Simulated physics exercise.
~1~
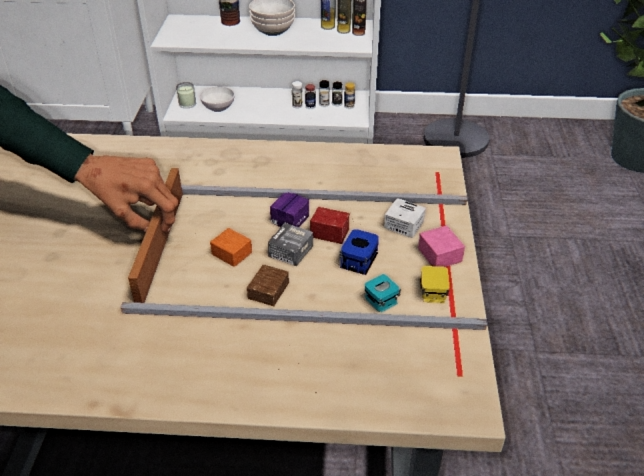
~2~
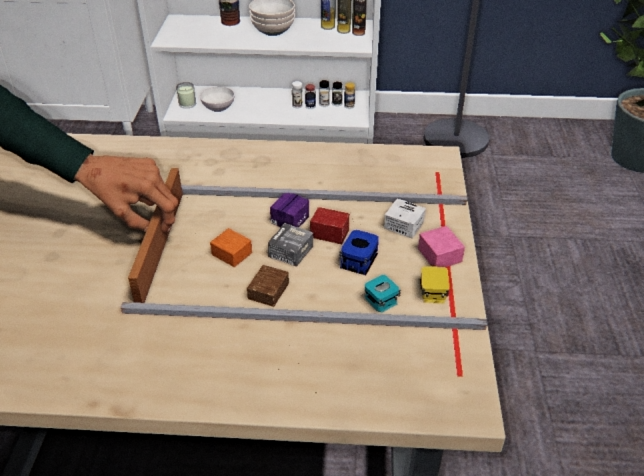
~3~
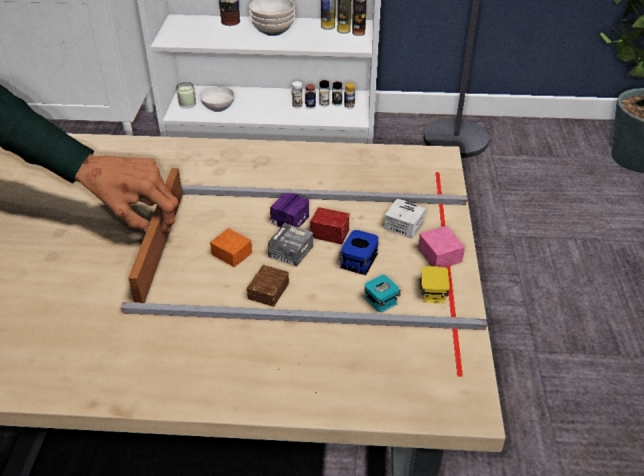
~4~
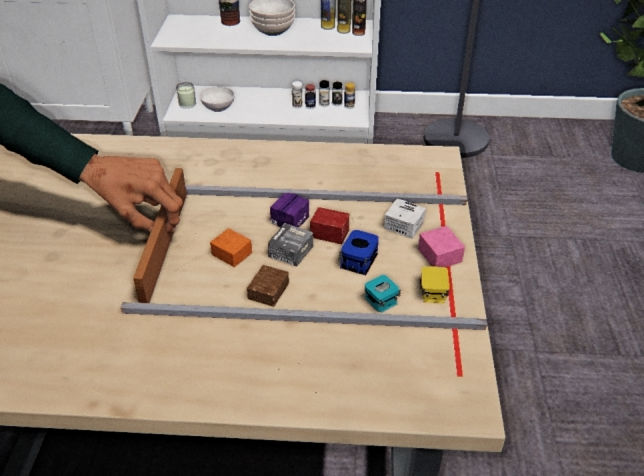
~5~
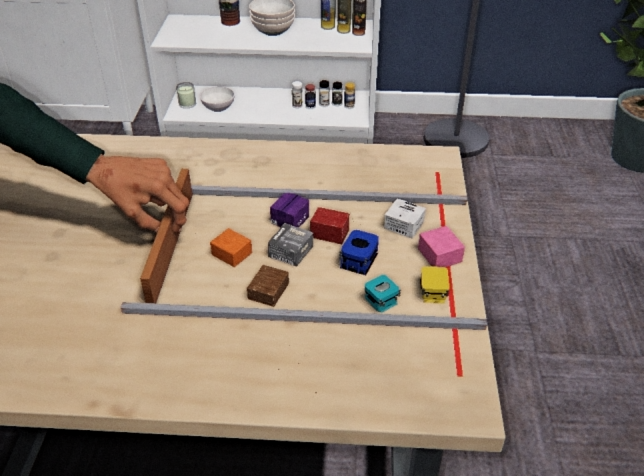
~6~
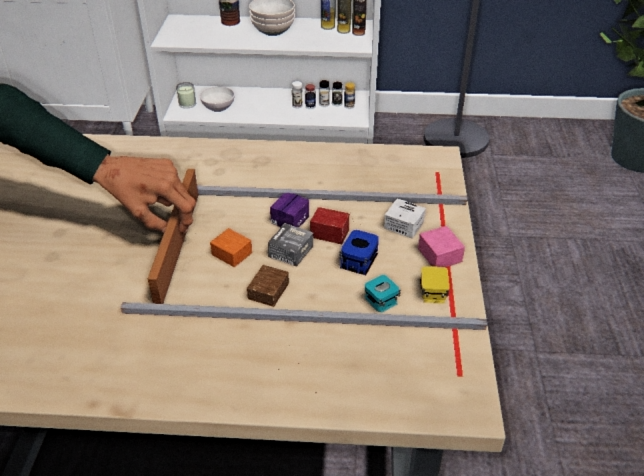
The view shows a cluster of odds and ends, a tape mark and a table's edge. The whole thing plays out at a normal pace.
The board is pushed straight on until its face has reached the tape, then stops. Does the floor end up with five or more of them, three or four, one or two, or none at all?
The floor ends up with five or more.
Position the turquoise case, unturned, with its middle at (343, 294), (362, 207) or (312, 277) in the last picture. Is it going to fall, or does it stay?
Order of tries: Off, off, off.
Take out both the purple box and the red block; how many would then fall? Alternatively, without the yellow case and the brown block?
Falls come to 5 the first time and 5 the other time.
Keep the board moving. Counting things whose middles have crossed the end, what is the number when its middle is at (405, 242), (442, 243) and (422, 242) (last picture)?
It would be 2, 6 and 2.
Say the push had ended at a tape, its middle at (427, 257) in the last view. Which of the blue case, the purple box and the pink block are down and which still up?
The blue case is no longer there; as for the purple box, it is still there; and the pink block is no longer there.
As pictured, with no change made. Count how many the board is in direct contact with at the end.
It touches 4.
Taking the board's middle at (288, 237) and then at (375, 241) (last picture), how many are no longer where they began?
That gives 6 for the first and 10 for the second.
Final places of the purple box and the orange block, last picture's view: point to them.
The purple box at (457, 206), the orange block at (463, 251).
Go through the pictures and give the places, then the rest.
Pink block (441, 247); yellow case (434, 285); white box (405, 218); board (158, 232); tape (447, 258), in the first picture.
Yellow case (434, 285); brown block (268, 285), in the second picture.
White box (405, 218); blue case (360, 252), in the third picture.
Pink block (441, 248); red block (330, 225), in the fourth picture.
Yellow case (434, 285); grey box (291, 245), in the fifth picture.
Pink block (441, 248); yellow case (434, 285); white box (405, 218); board (176, 232); tape (447, 258), in the sixth picture.
Soon after, none off yet; pink block at rest near (441, 248); yellow case at rest near (434, 285); white box at rest near (405, 218).
At rest, the number that fall off is five or more; fallen, grey box, blue case, turquoise case, white box, yellow case and pink block.
